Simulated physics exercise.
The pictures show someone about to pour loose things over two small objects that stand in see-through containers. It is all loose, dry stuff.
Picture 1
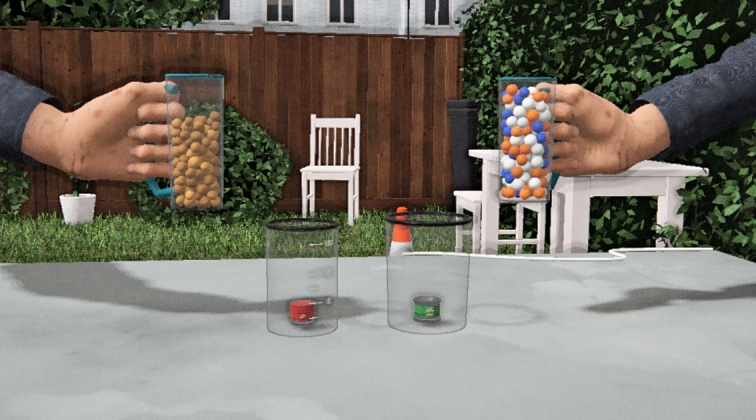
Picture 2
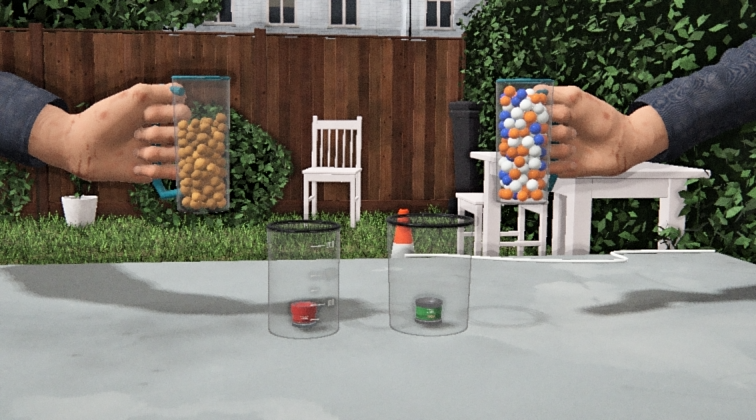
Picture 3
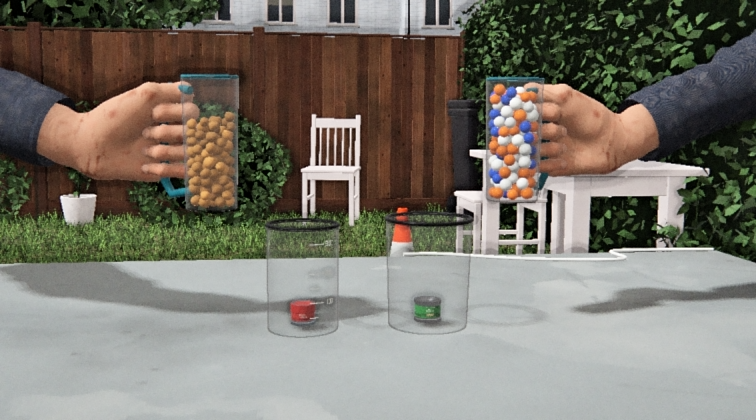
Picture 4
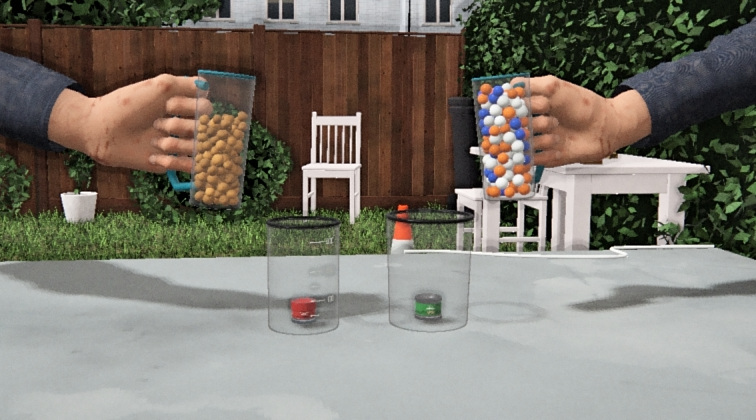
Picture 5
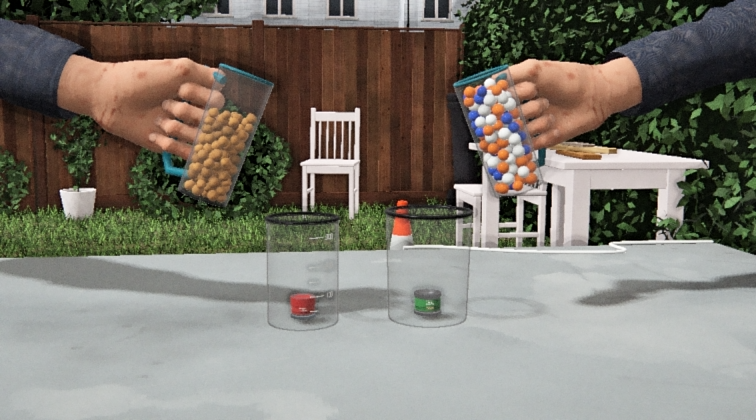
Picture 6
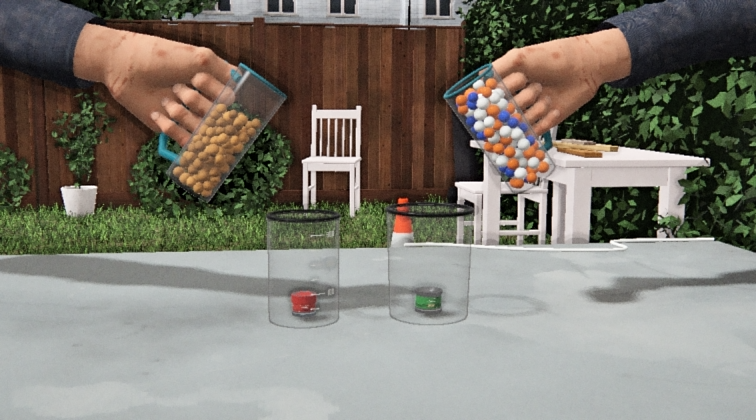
To begin with, two hands hold clear cups upright, tan chickpeas in the left and orange, blue and white beads in the right, above two see-through containers holding small red and green tins. The hands move slightly inward, then tilt both cups toward each other, the contents still inside.
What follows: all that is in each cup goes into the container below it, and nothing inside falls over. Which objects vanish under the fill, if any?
Left thing ends up hidden, right thing ends up hidden.
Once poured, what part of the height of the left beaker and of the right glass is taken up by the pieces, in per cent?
Left: 45 %. Right: 45 %.
Then, 0.24 s later than the last frame, left beaker empty, all of its cupful still in the cup; right glass empty, all of its cupful still in the cup.
Then, 0.55 s later than the last frame, left beaker empty, all of its cupful still in the cup; right glass nearly empty, nearly all of its cupful still in the cup.
Then, 0.88 s later than the last frame, left beaker nearly empty, the larger part of its cupful still in the cup; right glass a quarter full, roughly a third of its cupful still in the cup.
When it is over, left beaker half full (surface near (304, 272)), a scatter of pieces on the table; right glass half full (surface near (429, 264)), nothing beside it; the left thing is covered; the right thing is covered.
